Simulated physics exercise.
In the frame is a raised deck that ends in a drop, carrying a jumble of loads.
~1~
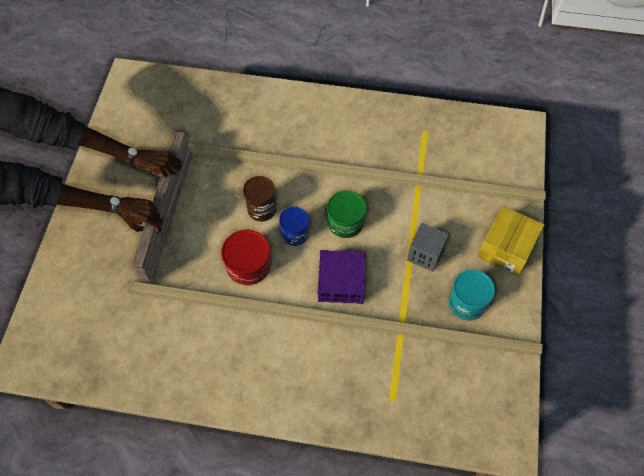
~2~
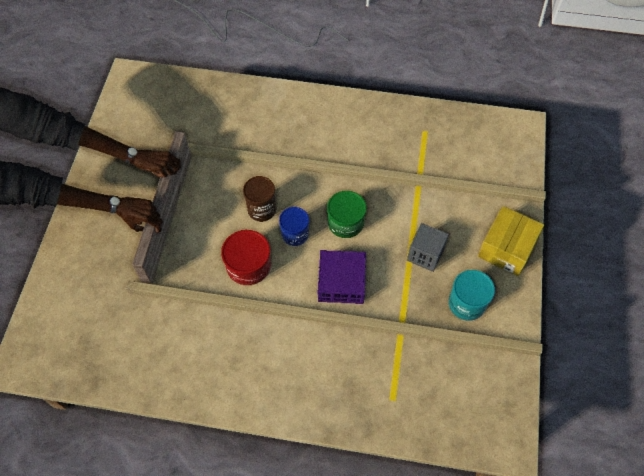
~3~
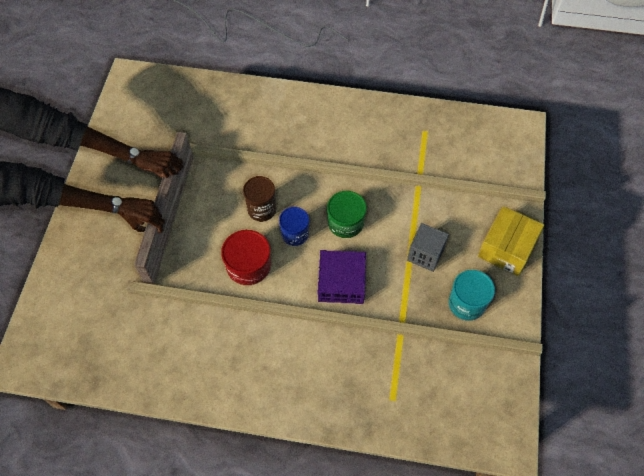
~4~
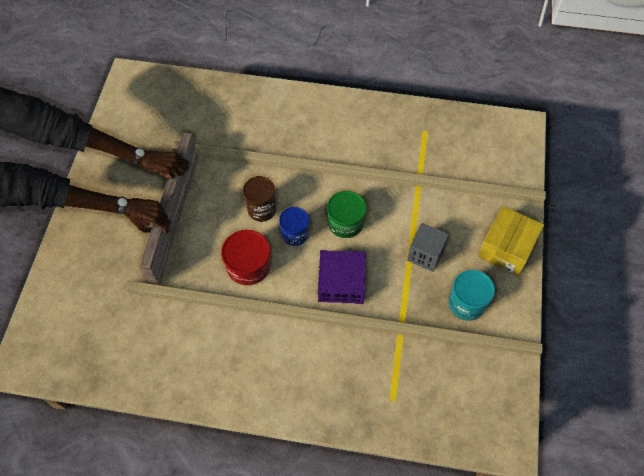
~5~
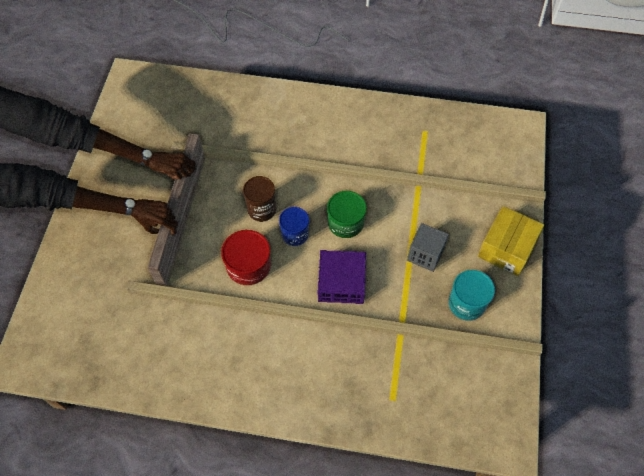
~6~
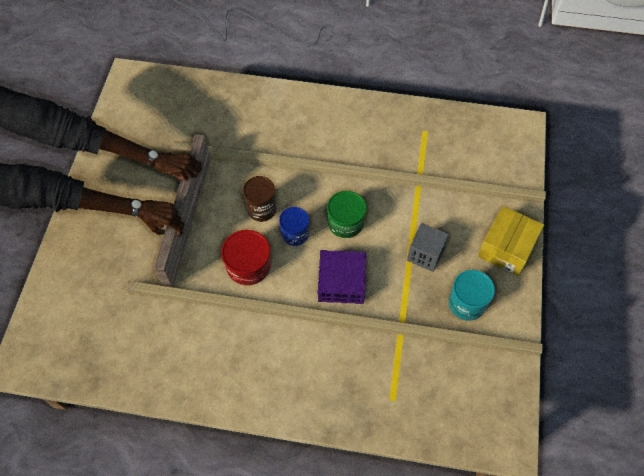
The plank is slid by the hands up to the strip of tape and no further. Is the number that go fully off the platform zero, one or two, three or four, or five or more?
The drop will claim none of them.
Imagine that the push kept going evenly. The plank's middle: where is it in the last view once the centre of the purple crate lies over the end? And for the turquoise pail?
The middle is at (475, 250) when it's the purple crate, and at (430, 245) when it's the turquoise pail.
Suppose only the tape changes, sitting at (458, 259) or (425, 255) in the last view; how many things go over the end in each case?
Respectively 2 and 0.
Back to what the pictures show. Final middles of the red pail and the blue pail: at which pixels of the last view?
The red pail settles near (431, 286); as for the blue pail, near (426, 250).
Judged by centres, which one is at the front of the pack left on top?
That one's the turquoise pail.
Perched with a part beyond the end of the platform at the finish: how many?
Looks like 0 of them.
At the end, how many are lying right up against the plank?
Count: 3.
A little later, none off yet; yellow parcel at rest near (510, 241); turquoise pail at rest near (471, 296); grey crate at rest near (428, 248).
When it is over, the number that fall off is zero.
